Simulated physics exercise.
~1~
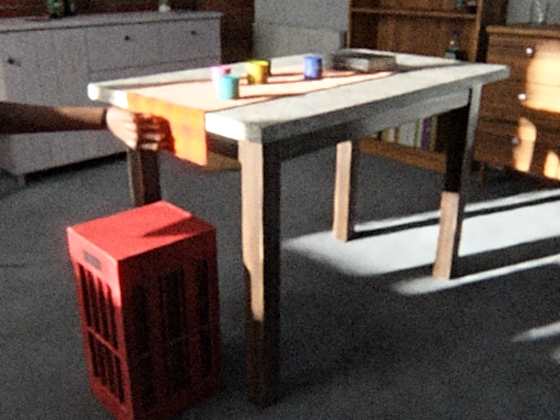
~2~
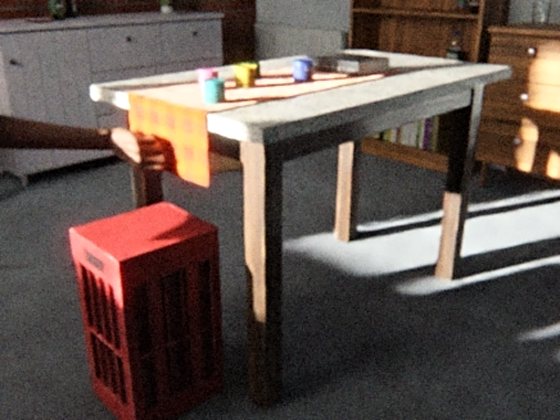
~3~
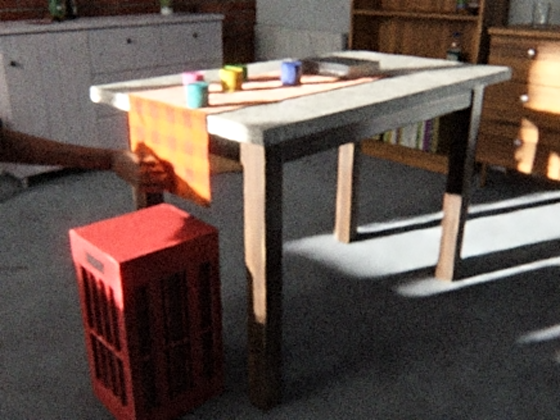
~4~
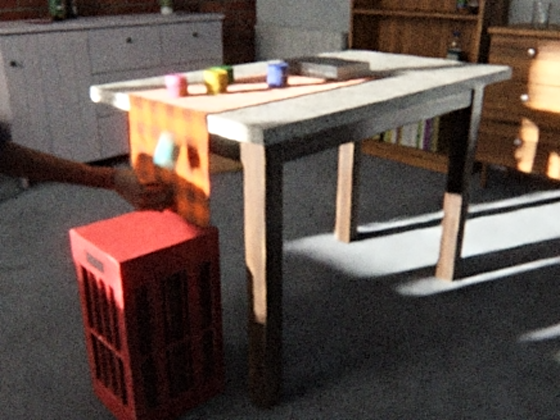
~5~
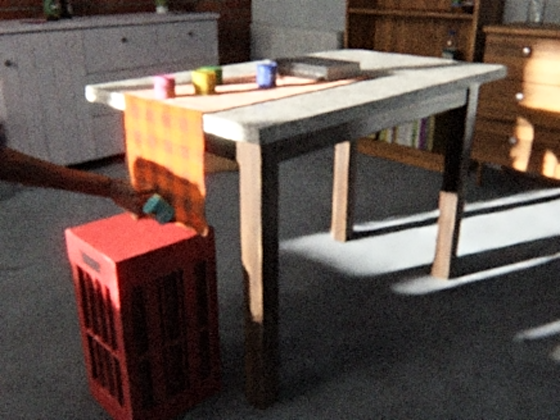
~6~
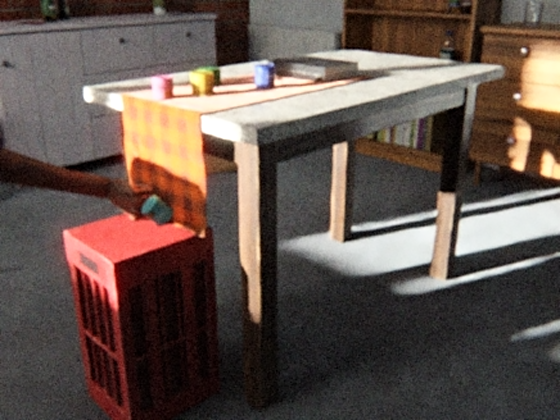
Hand drawing an orange checked cloth down over a table's end toward a red crate, one turquoise pot tipping off beside it.
